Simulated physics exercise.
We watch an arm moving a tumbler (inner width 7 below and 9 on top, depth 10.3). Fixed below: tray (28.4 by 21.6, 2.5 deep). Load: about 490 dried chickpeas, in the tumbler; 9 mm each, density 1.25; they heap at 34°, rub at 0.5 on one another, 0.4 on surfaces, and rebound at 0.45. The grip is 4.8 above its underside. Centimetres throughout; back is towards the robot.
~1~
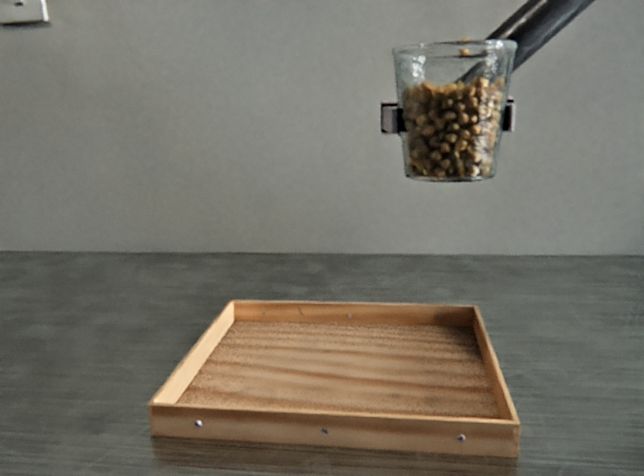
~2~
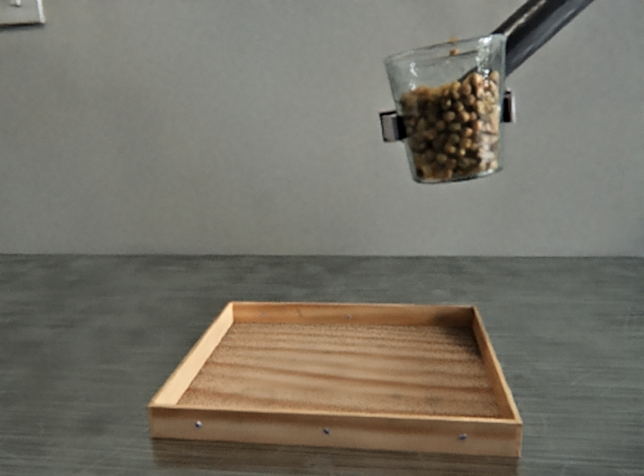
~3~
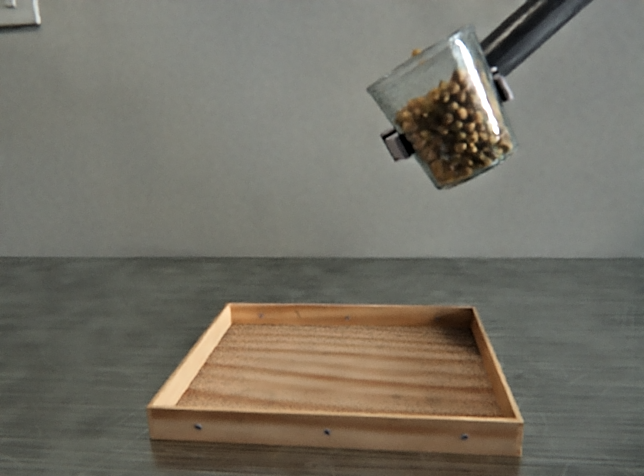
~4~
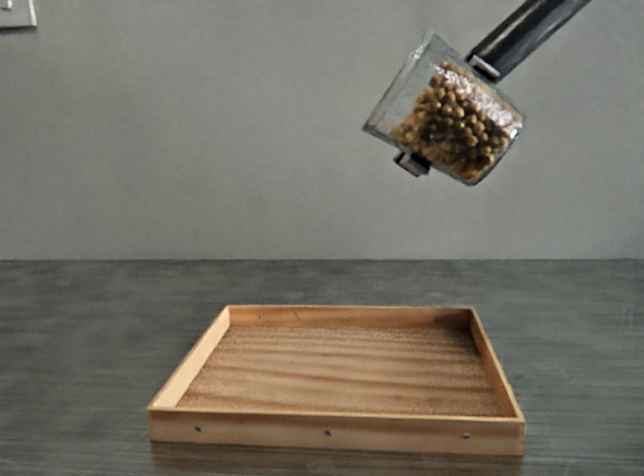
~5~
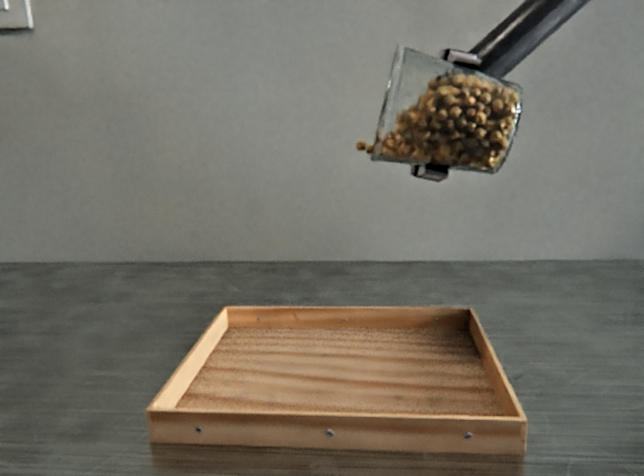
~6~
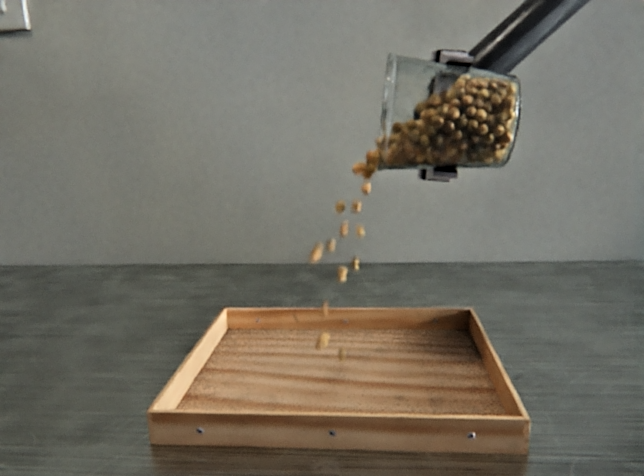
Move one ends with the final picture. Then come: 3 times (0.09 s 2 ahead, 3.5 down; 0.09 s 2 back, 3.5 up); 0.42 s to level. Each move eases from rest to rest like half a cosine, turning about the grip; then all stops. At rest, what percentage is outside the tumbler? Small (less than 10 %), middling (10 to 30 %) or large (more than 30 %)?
Outside the tumbler the share is large, more than 30 %.
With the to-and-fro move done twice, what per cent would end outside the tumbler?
In that case some 40 per cent.
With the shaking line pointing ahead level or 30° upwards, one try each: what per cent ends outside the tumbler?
About 90 and 100 per cent.
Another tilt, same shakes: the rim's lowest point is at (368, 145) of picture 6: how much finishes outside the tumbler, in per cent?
Some 20 per cent.
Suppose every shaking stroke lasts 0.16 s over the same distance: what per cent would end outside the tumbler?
Then about 30 per cent.
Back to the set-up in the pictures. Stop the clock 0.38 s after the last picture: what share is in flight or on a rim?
Some 10 per cent.
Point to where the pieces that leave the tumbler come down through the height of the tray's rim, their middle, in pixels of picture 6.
Around (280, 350).
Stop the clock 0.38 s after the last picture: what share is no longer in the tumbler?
About 30 per cent by then.
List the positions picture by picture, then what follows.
The first frame shows tumbler middle at (451, 115), level; upper third of the load around (453, 97), from x 405 to 500, top at y 45; 493 in the tumbler.
The second frame shows tumbler middle at (450, 115), tilted 8° forward; upper third of the load around (453, 98), from x 405 to 495, top at y 45.
The third frame shows tumbler middle at (448, 115), tilted 29° forward; upper third of the load around (455, 99), from x 400 to 505, top at y 55.
The fourth frame shows tumbler middle at (447, 116), tilted 55° forward; upper third of the load around (453, 98), from x 395 to 515, top at y 65.
The fifth frame shows tumbler middle at (446, 118), tilted 76° forward; upper third of the load around (462, 101), from x 360 to 510, top at y 80.
The sixth frame shows tumbler middle at (447, 118), tilted 84° forward; upper third of the load around (470, 105), from x 315 to 510, top at y 80; 475 in the tumbler, 4 in the tray, 14 in flight or on a rim.
Then, 0.38 s later, tilted 84° forward, highest piece 26 above the table; 350 in the tumbler, 95 in the tray, 48 in flight or on a rim.
Then, 0.77 s later, tilted 36° forward, highest piece 27 above the table; 243 in the tumbler, 225 in the tray, 15 on the table or floor, 10 in flight or on a rim.
Then, 1.16 s later, level, highest piece 26 above the table; 242 in the tumbler, 233 in the tray, 18 on the table or floor.
Then, 2.21 s later, level, highest piece 26 above the table; 242 in the tumbler, 233 in the tray, 18 on the table or floor.
At rest, 242 in the tumbler, 233 in the tray, 18 on the table or floor. That is 51 % outside the tumbler.
